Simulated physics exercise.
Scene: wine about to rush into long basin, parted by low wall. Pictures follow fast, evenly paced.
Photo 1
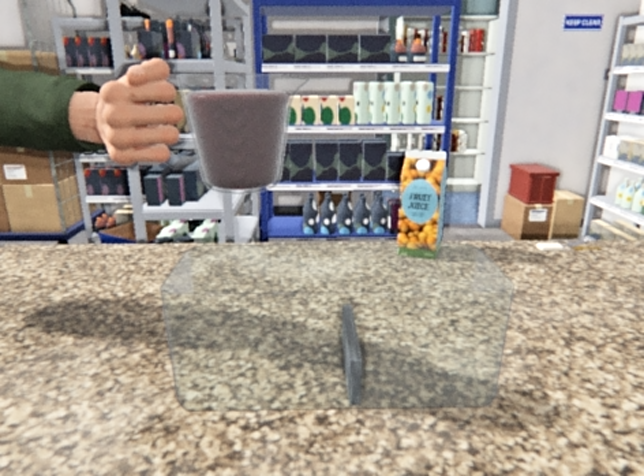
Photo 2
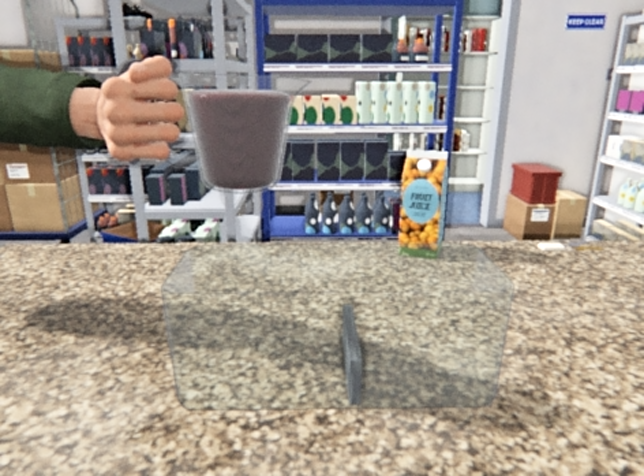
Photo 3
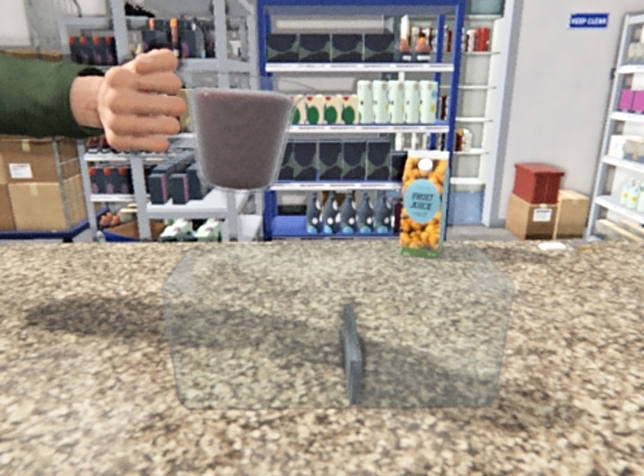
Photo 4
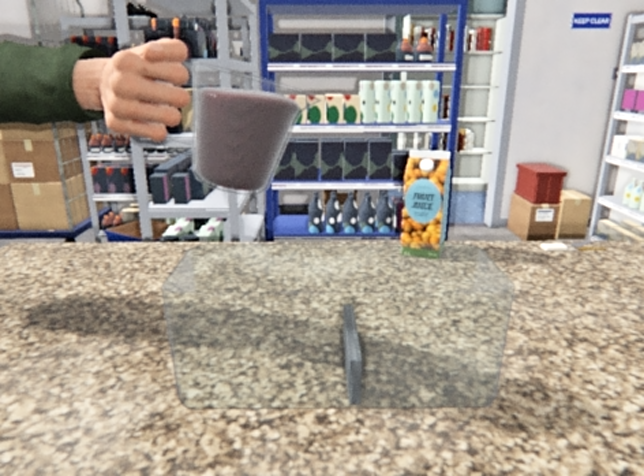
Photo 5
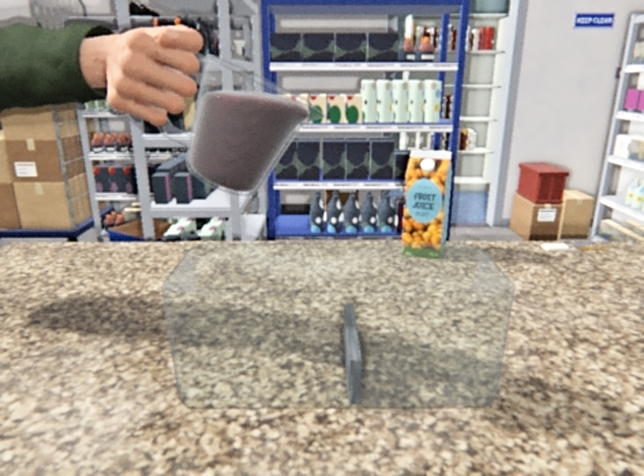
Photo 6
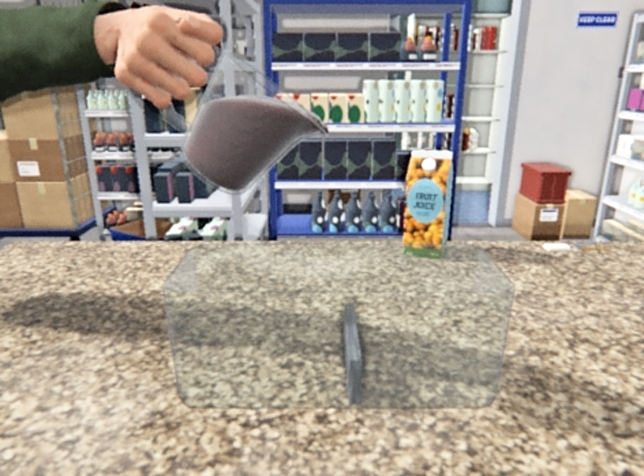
A hand on the left held a glass container of dark wine above a clear basin on a speckled counter, then tilted it to the right, slowly at first and then more steeply.
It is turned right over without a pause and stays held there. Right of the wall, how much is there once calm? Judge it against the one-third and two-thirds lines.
It ends up between the two lines.
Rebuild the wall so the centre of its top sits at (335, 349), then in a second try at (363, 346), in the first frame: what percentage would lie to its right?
It would come to roughly 80 per cent the first time and roughly 35 per cent the second.
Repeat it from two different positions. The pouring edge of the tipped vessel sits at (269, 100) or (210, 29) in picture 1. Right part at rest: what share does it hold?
About 5 % the first time, about 5 % the second.
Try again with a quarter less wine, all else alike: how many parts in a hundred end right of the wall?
Some 30 parts in a hundred, give or take.
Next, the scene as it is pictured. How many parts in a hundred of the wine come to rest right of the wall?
45 % or thereabouts.
A moment on, the tilt is 108° and 34 per cent is still to pour, 6 is left of the wall and 31 right of it.
Next, the tilt is 114° and 2 per cent is still to pour, 45 is left of the wall and 46 right of it.
Then the tilt is 114° and 0 per cent is still to pour, 52 is left of the wall and 45 right of it.
Later the tilt is 114° and 0 per cent is still to pour, 52 is left of the wall and 45 right of it.
Finally, 52 per cent lies left of the wall, 45 right of it and 3 outside.
